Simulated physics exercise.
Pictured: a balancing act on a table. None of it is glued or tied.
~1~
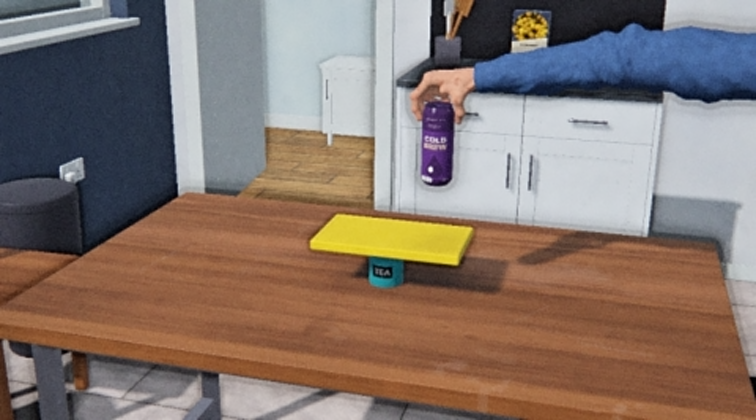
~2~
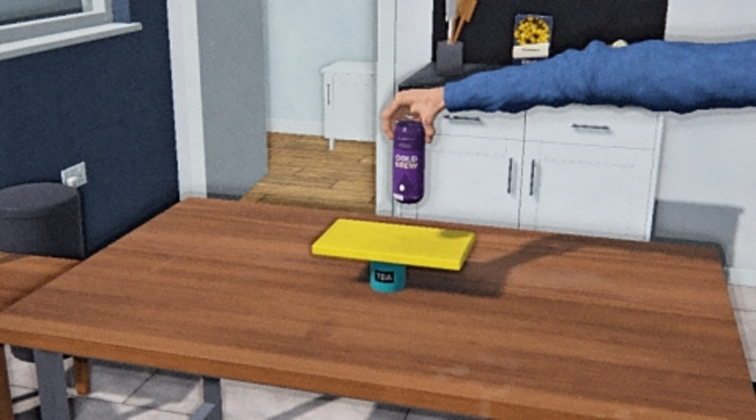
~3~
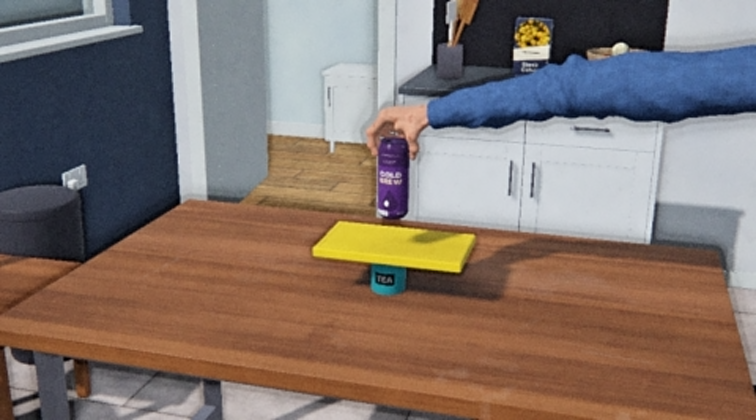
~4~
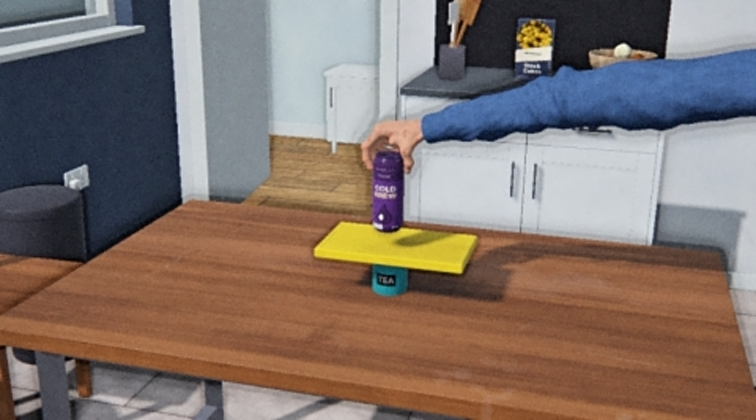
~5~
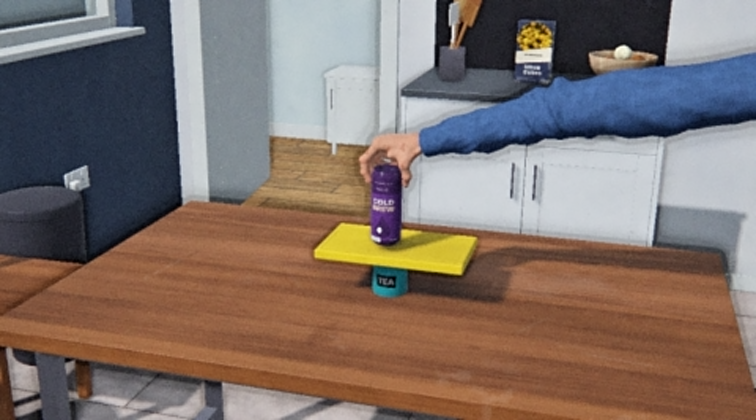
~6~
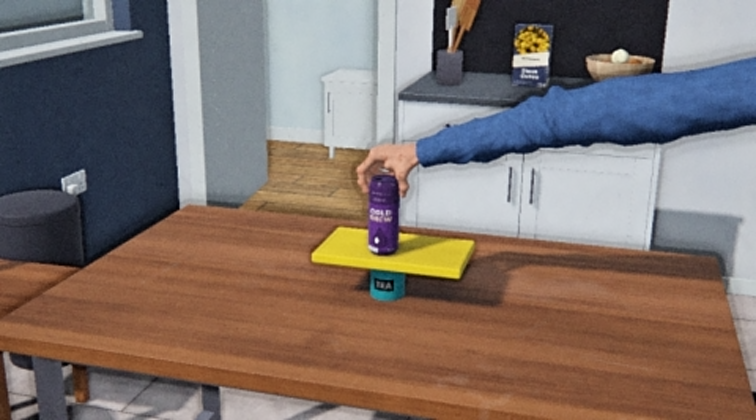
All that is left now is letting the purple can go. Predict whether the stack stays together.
I'd say it stands firm, no trouble.
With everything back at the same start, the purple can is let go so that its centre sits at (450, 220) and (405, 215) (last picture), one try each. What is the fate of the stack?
Trial 1: Falls over. Trial 2: Stable.
Then, 0.40 s on from there, no change.
Then, 1.00 s on from there, purple can resting near (384, 216).
In the end, all 3 unmoved. At the end, from the last picture's camera, purple can near (384, 216). The stack keeps its balance.
